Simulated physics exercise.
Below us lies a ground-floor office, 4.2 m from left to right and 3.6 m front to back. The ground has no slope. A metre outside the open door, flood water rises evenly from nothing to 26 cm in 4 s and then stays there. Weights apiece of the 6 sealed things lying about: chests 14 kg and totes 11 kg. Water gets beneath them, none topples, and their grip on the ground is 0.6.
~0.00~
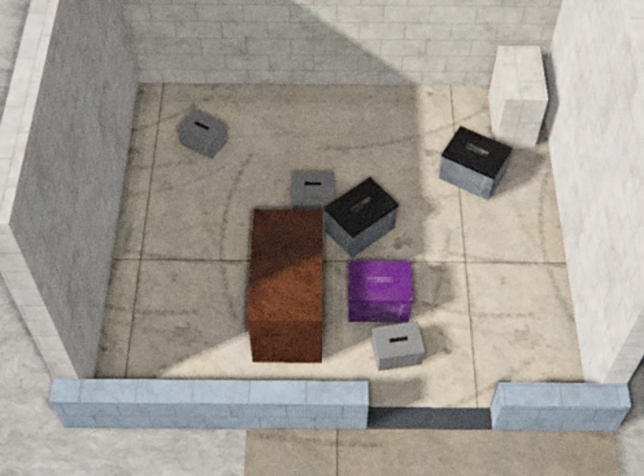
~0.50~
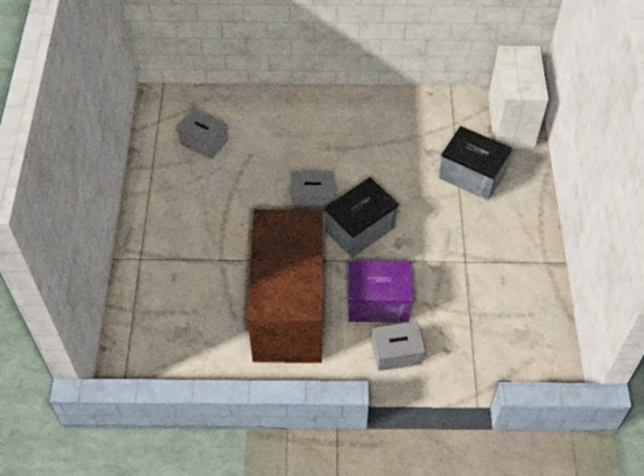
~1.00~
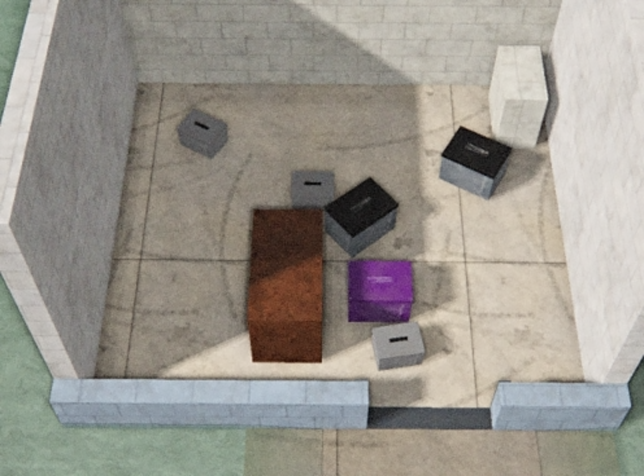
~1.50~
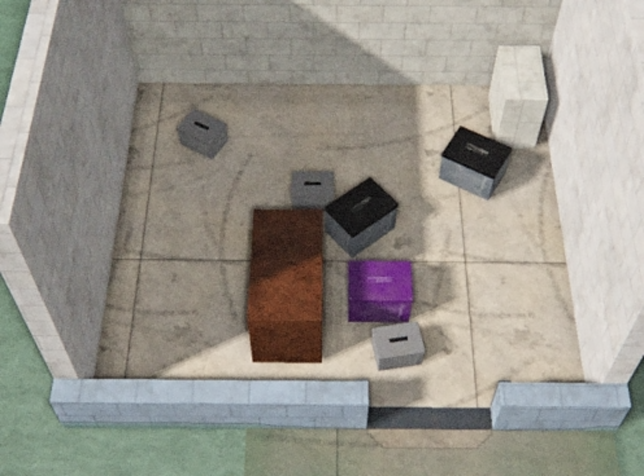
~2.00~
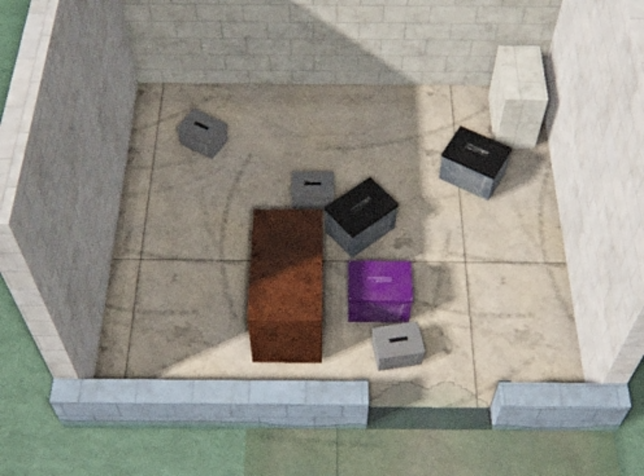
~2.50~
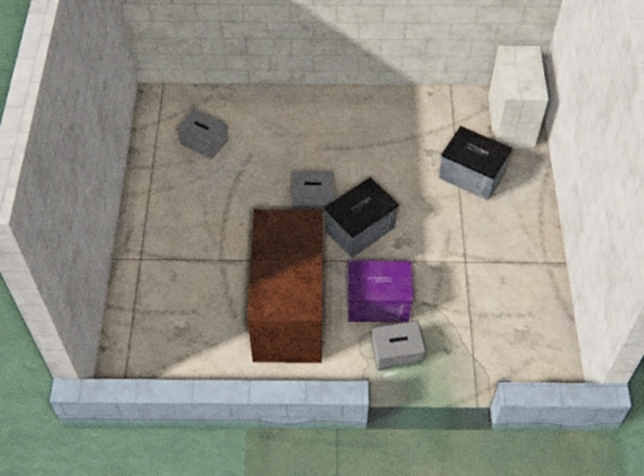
A walled room of boxes stays still as greenish water spreads outside and enters the doorway.
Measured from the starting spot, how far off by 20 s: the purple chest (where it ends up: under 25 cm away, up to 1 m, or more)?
The purple chest gets carried off.
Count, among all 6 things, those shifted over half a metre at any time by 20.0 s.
That makes 6.
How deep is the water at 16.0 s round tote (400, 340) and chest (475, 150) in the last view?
Roughly 20 and 19 cm.
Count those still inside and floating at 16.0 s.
At that moment 6.
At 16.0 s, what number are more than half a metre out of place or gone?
By then 6.
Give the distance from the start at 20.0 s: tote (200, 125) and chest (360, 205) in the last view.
In that order: 100 cm, 200 cm.
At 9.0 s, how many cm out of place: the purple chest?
About 200 cm.
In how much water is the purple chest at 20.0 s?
Roughly 24 cm.
After 4.0 s the purple chest is near (380, 277), 0.0 m from its start, aground; 0 afloat.
After 9.0 s the purple chest is near (405, 106), 1.9 m from its start, afloat; 4 afloat.
After 16.0 s the purple chest is near (174, 341), 1.8 m from its start, afloat; 6 afloat.
After 20.0 s the purple chest is near (172, 339), 1.8 m from its start, afloat; 6 afloat.
